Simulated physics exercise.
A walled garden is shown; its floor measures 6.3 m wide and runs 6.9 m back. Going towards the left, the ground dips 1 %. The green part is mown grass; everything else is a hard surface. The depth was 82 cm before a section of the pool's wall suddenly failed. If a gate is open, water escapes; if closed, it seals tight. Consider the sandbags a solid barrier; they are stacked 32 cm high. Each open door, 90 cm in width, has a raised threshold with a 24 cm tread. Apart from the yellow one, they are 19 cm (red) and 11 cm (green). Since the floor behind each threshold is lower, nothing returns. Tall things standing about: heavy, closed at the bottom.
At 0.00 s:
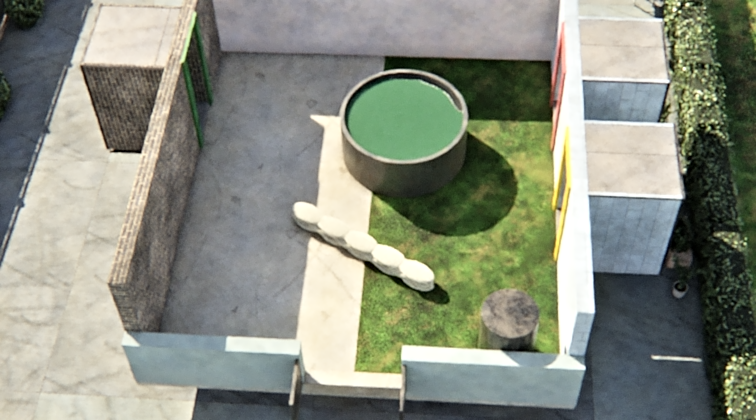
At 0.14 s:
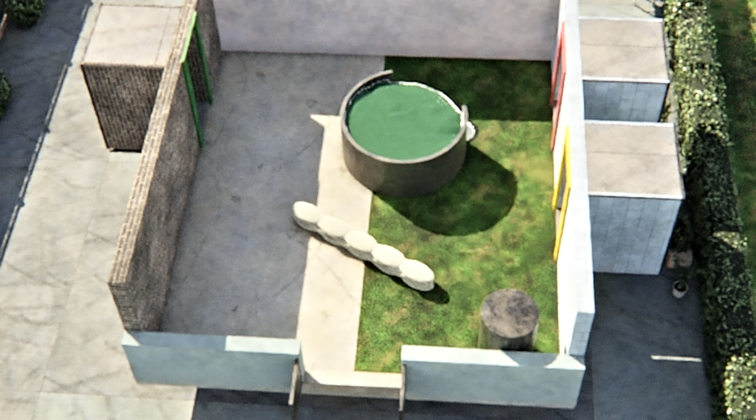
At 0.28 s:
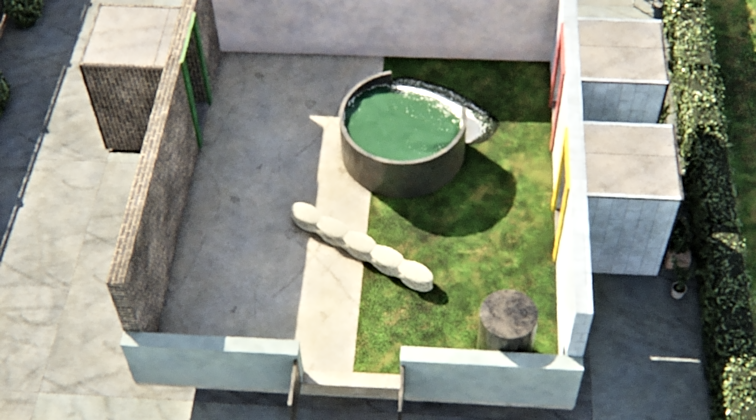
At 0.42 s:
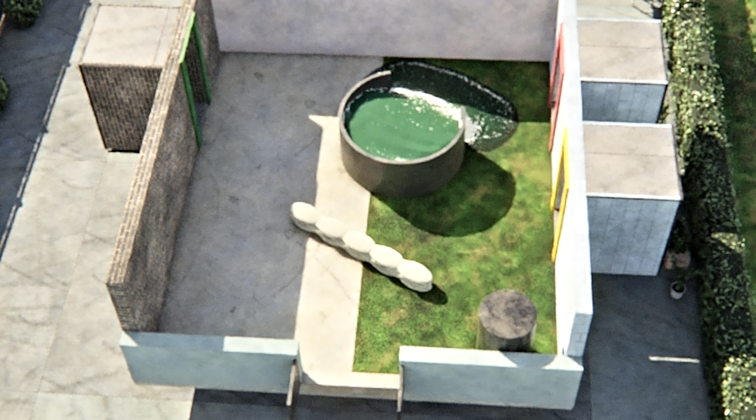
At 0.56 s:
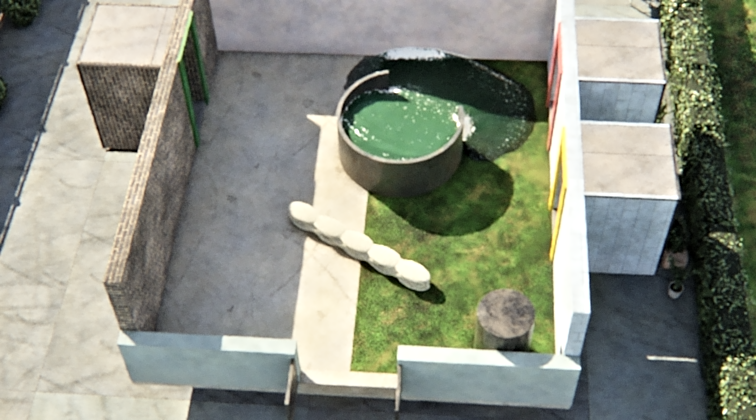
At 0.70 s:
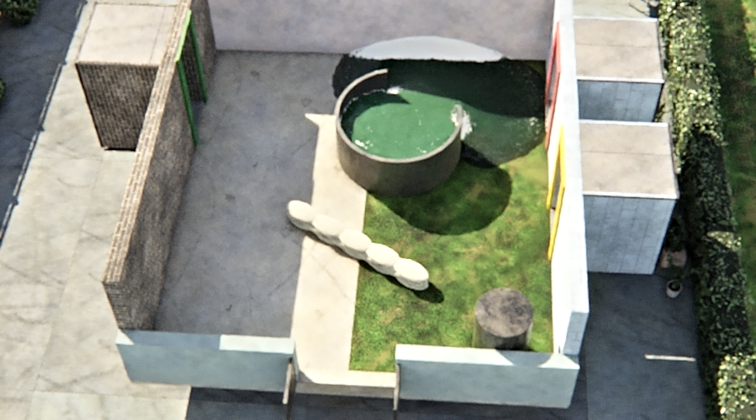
A round pool's wall opens at the far side and green water spreads over the grass.
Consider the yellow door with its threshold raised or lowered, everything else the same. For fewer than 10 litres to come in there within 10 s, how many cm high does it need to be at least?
It needs to be at least about 6 cm high.
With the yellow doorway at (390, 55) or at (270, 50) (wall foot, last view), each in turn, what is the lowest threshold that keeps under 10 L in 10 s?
About 34 cm, then about 8.0 cm.
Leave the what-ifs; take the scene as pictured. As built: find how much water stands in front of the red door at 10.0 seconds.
About 5.0 centimetres deep.
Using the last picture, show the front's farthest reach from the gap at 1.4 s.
In the last picture, around (264, 52).
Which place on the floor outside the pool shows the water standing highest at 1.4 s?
At about pixel (537, 61).
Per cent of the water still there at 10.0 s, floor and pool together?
Share still there: Approx. 96 percent.
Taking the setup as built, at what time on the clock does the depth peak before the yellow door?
Peak time: About 3.2 s.
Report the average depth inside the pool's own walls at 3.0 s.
It averages near 19 cm.
After 1.4 s water covers 20 % of the floor, deepest (62 cm) near (537, 61); it has not reached the yellow door.
After 3.0 s water covers 45 % of the floor, deepest (28 cm) near (518, 61); 9 cm at the yellow door, 0 litres in over its 10 cm threshold.
After 10.0 s water covers 95 % of the floor, deepest (13 cm) near (146, 360); 6 cm at the yellow door, 0 litres in over its 10 cm threshold.
At the yellow door as built, the water arrived by 2.7 s and peaked near 10 cm at 3.2 s.
With a threshold of 5 cm, 17 litres would have come in within the 10 s; with 6.5 cm, 6 litres. So under 10 litres takes about 6 cm.
